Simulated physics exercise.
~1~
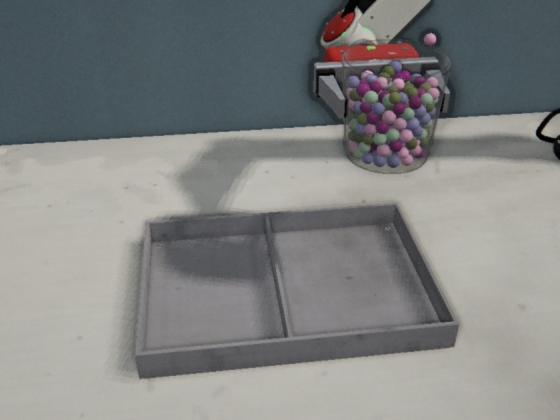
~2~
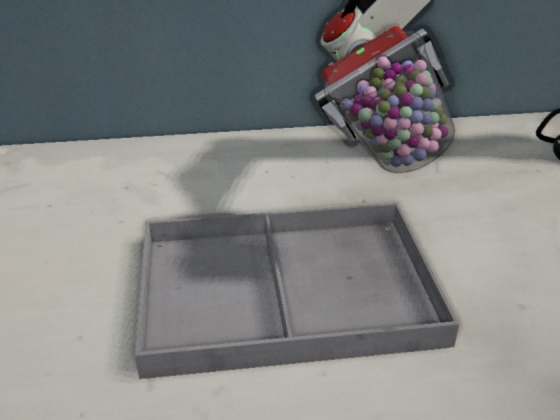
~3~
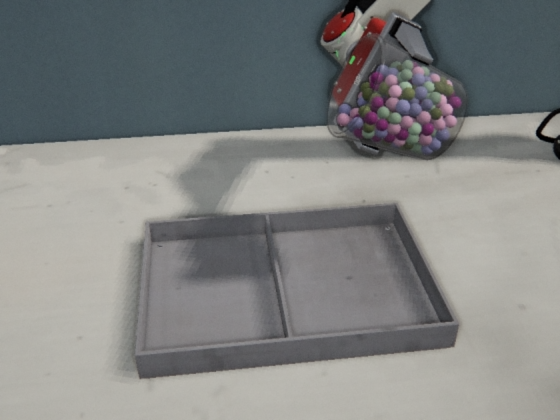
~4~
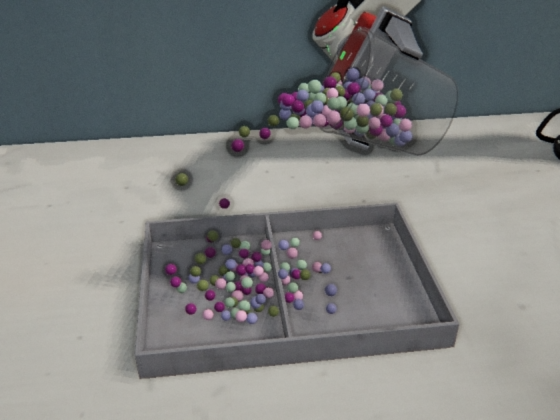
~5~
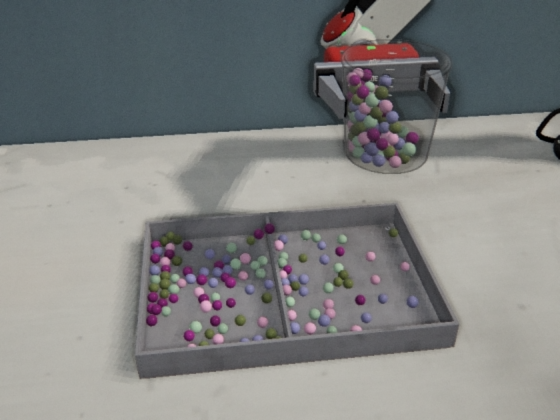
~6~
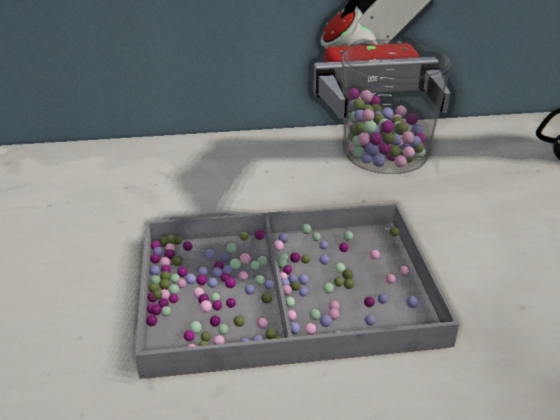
Robot arm tipping a clear cup of colourful balls, spilling many across both sections of a gray tray, then righting it partly full.
